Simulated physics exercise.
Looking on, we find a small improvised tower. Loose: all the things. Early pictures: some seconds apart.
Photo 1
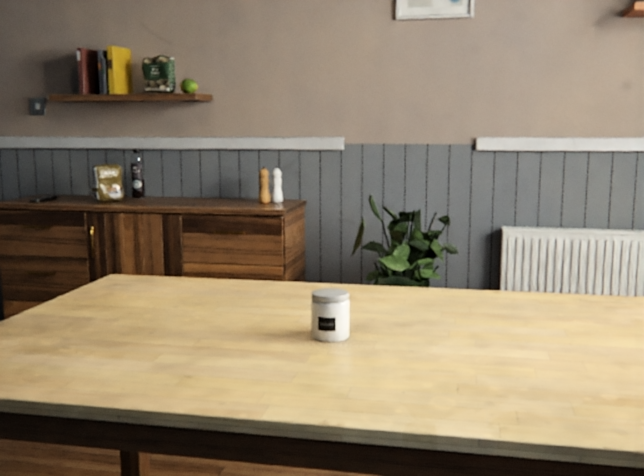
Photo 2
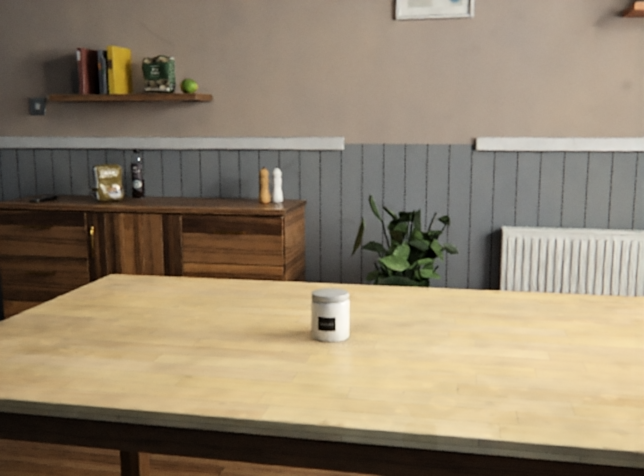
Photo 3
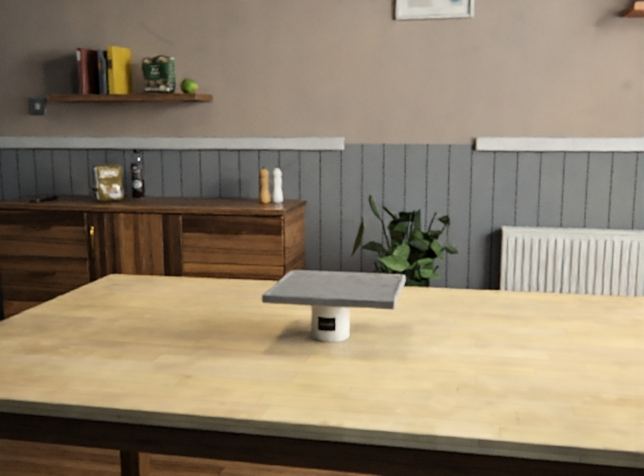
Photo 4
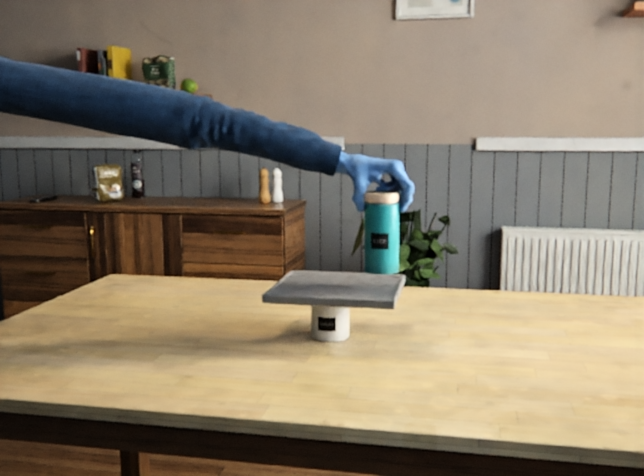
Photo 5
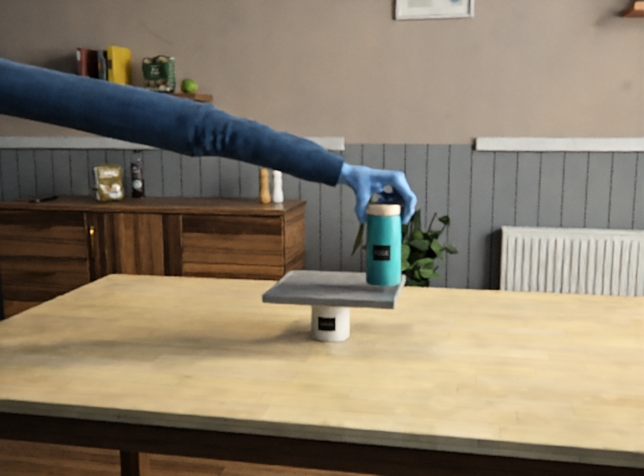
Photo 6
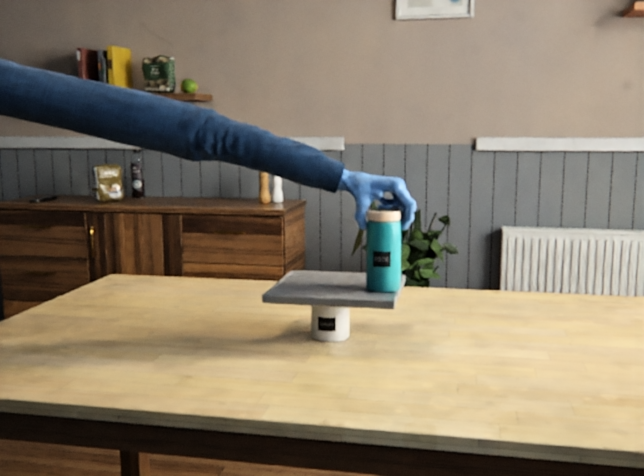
In a room with grey panelling, a wooden sideboard and a radiator, a still camera looks slightly down across a pale wooden table. A white jar with a grey lid stands near the middle, and a flat grey slab appears on top of it. A blue-sleeved, blue-gloved arm reaches in from the left and lowers a turquoise jar onto the slab's right side, keeping hold of it.
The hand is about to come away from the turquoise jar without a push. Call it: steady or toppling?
Toppling.
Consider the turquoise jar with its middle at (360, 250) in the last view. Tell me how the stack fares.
Result: The stack tips over.
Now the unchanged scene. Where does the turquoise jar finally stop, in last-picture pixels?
Roughly at pixel (483, 339).
Then, 0.40 s later than the last frame, turquoise jar now fallen; grey lid tilted by 58°.
Then, 0.50 s later than the last frame, grey lid tilted by 49°.
Then, 0.80 s later than the last frame, grey lid now fallen; white jar moved about its own width.
When it is over, fallen, turquoise jar and grey lid; moved from the start, white jar. End places, in pixels of the last picture, turquoise jar near (483, 339). The stack loses its balance.
